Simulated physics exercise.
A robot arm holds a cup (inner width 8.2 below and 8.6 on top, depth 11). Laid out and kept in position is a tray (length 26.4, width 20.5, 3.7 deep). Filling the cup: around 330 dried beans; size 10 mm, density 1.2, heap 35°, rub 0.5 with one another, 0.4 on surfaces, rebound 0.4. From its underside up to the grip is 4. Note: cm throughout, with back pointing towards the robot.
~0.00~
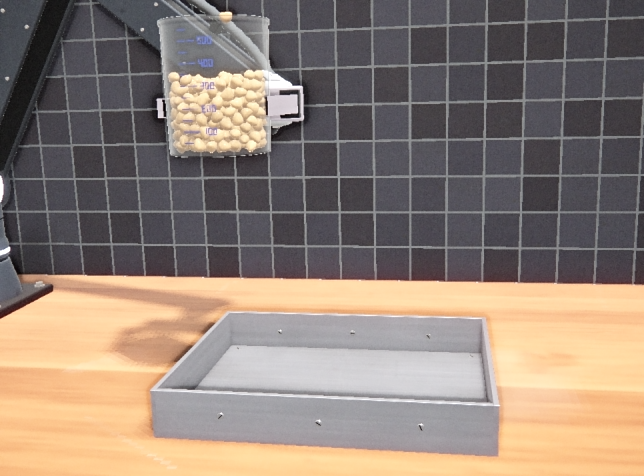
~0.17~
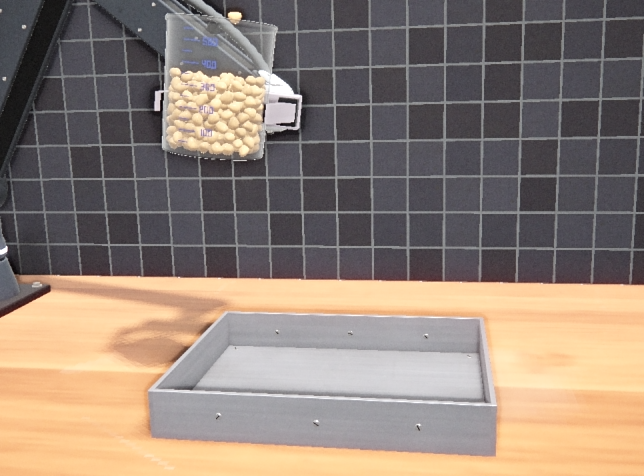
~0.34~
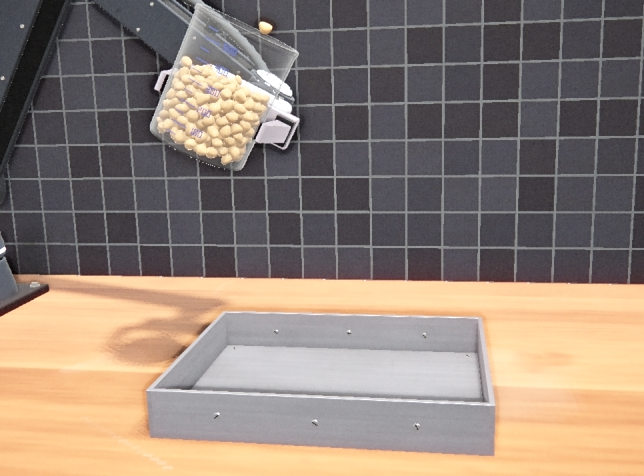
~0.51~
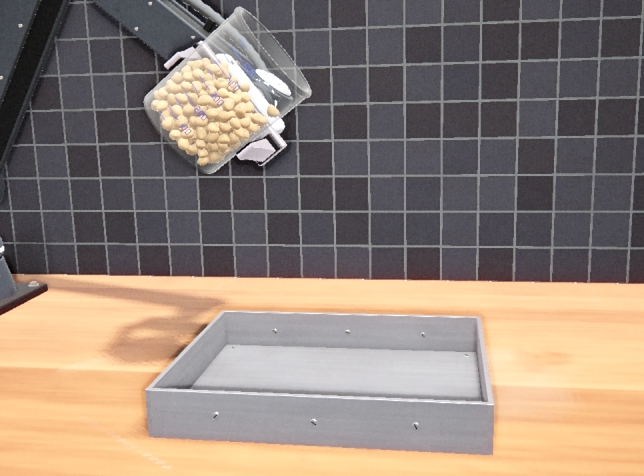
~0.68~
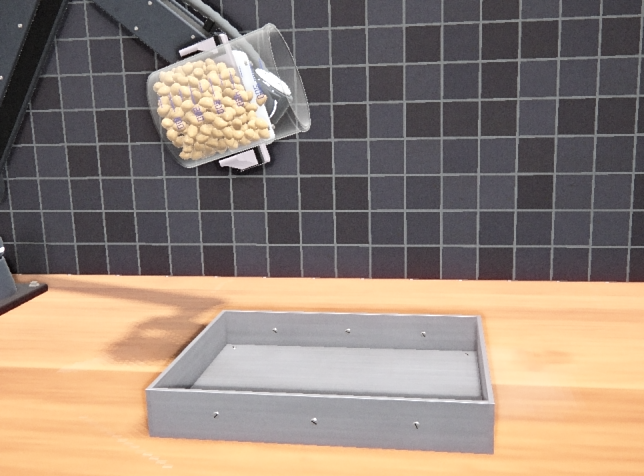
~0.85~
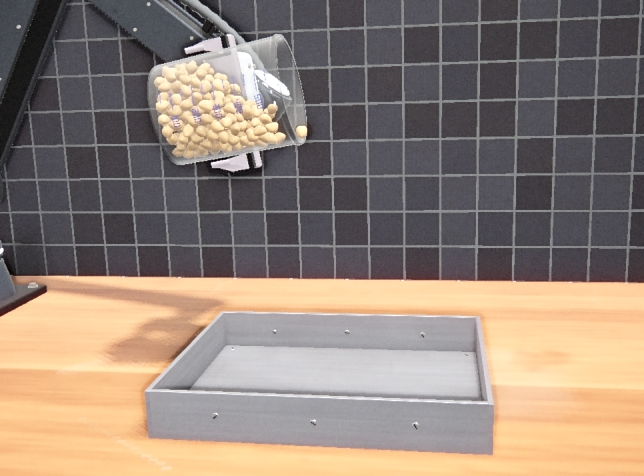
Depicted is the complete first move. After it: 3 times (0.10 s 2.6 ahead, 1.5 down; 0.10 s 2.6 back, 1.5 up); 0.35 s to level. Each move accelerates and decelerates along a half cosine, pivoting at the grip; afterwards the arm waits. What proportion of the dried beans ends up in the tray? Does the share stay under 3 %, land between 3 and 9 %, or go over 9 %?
It goes over 9 %.
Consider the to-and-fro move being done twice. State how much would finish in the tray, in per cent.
I'd expect something close to 10 per cent.
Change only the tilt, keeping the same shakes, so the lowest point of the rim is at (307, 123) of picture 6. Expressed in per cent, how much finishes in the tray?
I'd say close to 5 per cent.
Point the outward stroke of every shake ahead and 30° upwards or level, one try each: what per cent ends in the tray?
It comes to around 55 per cent on the first try and around 45 per cent on the second.
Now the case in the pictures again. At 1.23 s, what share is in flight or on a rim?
Roughly 4 per cent.
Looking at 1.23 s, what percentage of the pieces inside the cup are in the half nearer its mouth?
45 %.
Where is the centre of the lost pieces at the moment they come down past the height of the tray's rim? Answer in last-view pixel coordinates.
Around (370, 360).
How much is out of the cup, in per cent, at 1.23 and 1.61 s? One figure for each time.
The share out is 5 per cent at the earlier time and 15 per cent at the later one.
After 1.23 s, tilted 80° forward, highest piece 28 above the table; 311 in the cup, 9 in the tray, 13 in flight or on a rim.
After 1.61 s, tilted 45° forward, highest piece 29 above the table; 278 in the cup, 47 in the tray, 8 in flight or on a rim.
After 2.00 s, level, highest piece 30 above the table; 278 in the cup, 55 in the tray.
After 3.05 s, level, highest piece 30 above the table; 278 in the cup, 55 in the tray.
At rest, 278 in the cup, 55 in the tray. That is 17 % in the tray.
